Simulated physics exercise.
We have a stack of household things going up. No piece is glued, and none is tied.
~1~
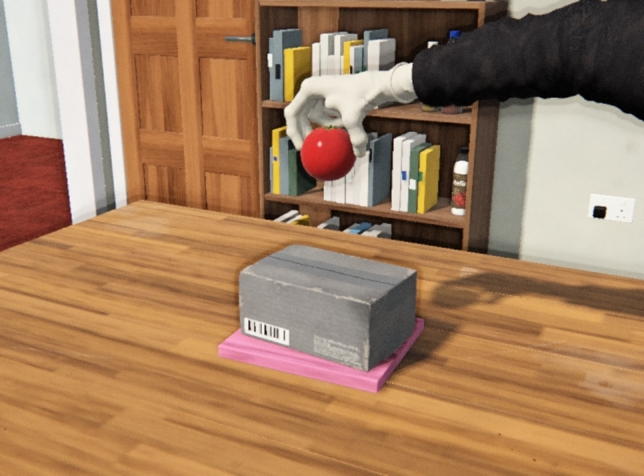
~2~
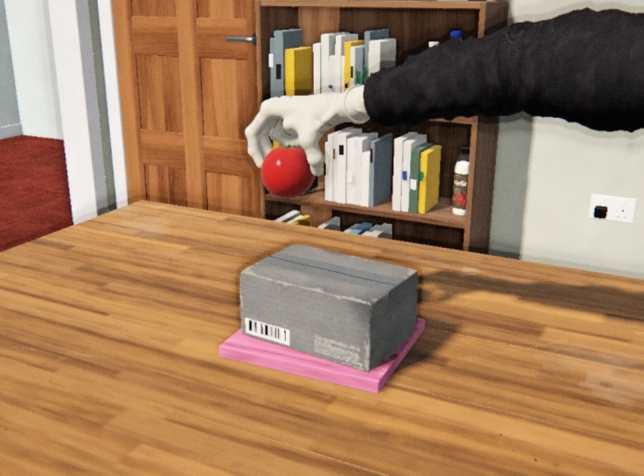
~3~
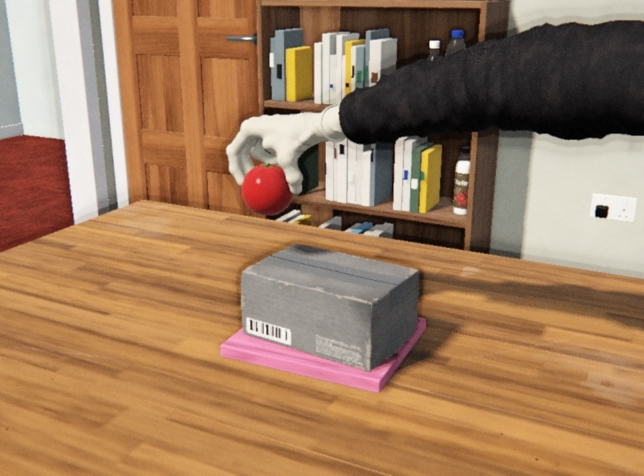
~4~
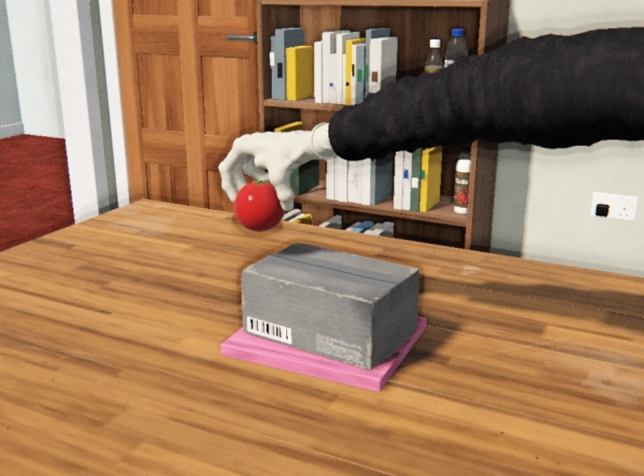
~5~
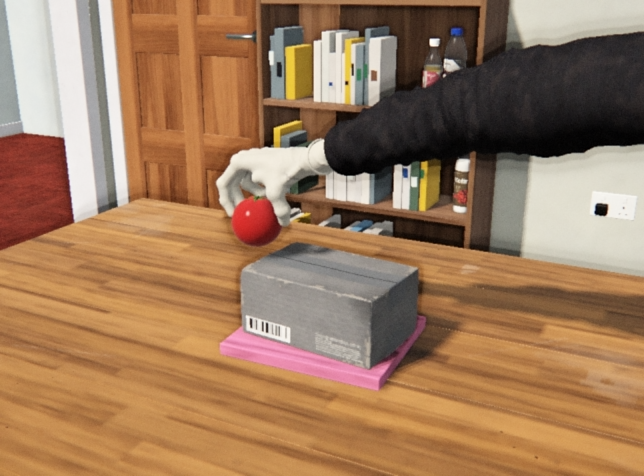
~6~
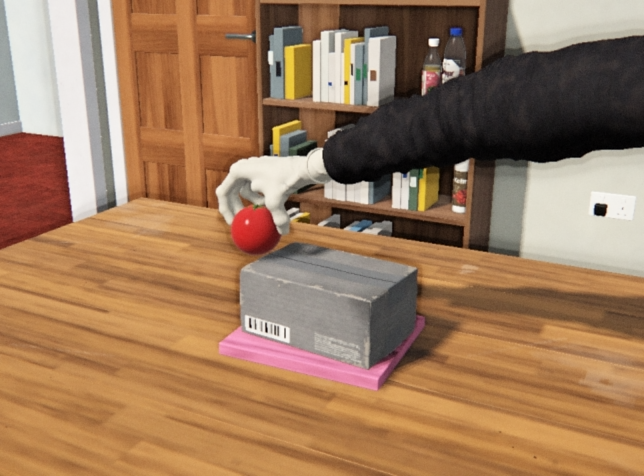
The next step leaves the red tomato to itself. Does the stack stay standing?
No: It will not remain standing.
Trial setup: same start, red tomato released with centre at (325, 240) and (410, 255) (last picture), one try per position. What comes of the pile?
First attempt - it does not fall; second attempt - it comes down.
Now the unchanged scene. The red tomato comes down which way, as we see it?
Leftwards.
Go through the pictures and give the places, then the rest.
Coming down; red tomato (329, 154), in the first picture.
Coming down; red tomato (288, 171), in the second picture.
Coming down; red tomato (268, 190), in the third picture.
Coming down; red tomato (260, 206), in the fourth picture.
Coming down; red tomato (257, 221), in the fifth picture.
Set down, still held; red tomato (257, 230), in the sixth picture.
Then, 0.30 s later than the last frame, red tomato now fallen.
Then, 0.40 s later than the last frame, things are still on the move.
Then, 0.50 s later than the last frame, as before.
When it is over, fallen, red tomato; the other 2 as before. End places, in pixels of the last picture, red tomato near (221, 295). The pile comes apart.
